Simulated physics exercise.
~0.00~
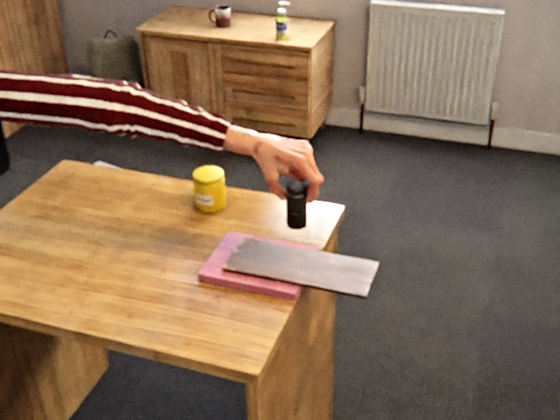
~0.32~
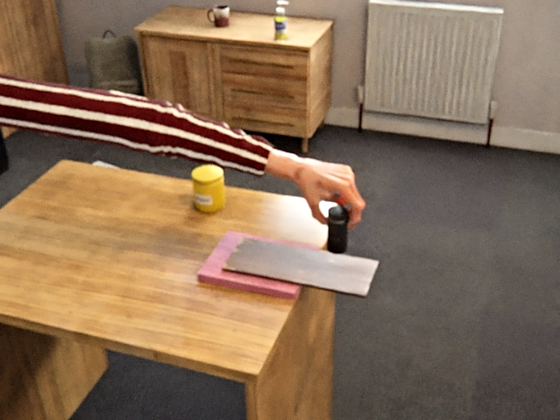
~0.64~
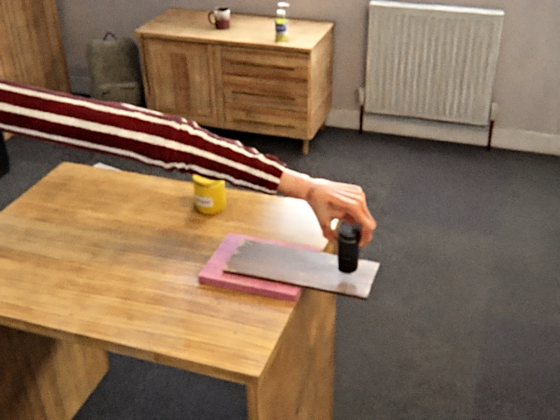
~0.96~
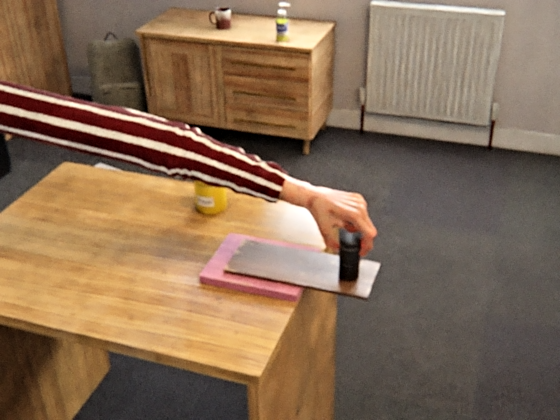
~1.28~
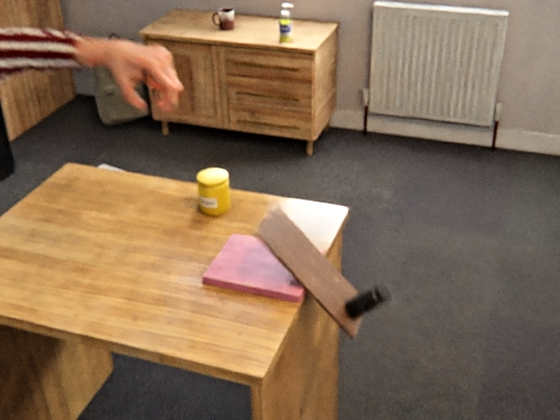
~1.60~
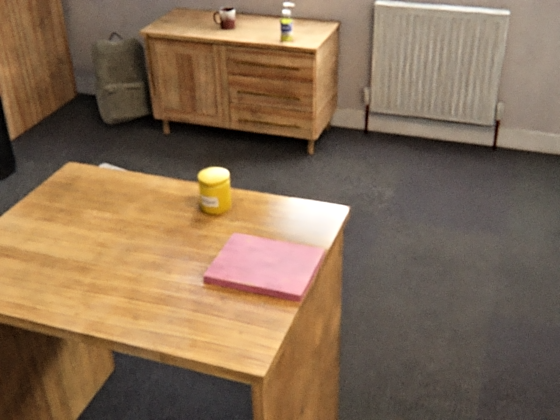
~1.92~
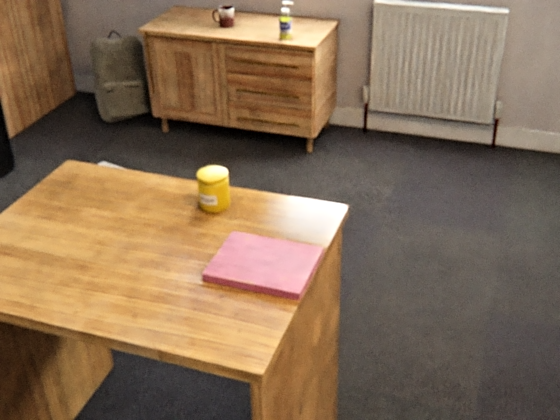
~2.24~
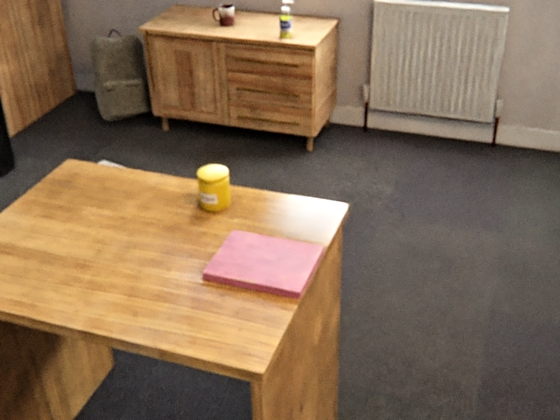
In a room with a wooden table, a hand in a striped sleeve set a black shaker on the overhanging right end of a brown plank and let go; the plank tipped and both fell off, leaving the pink slab and yellow jar behind.
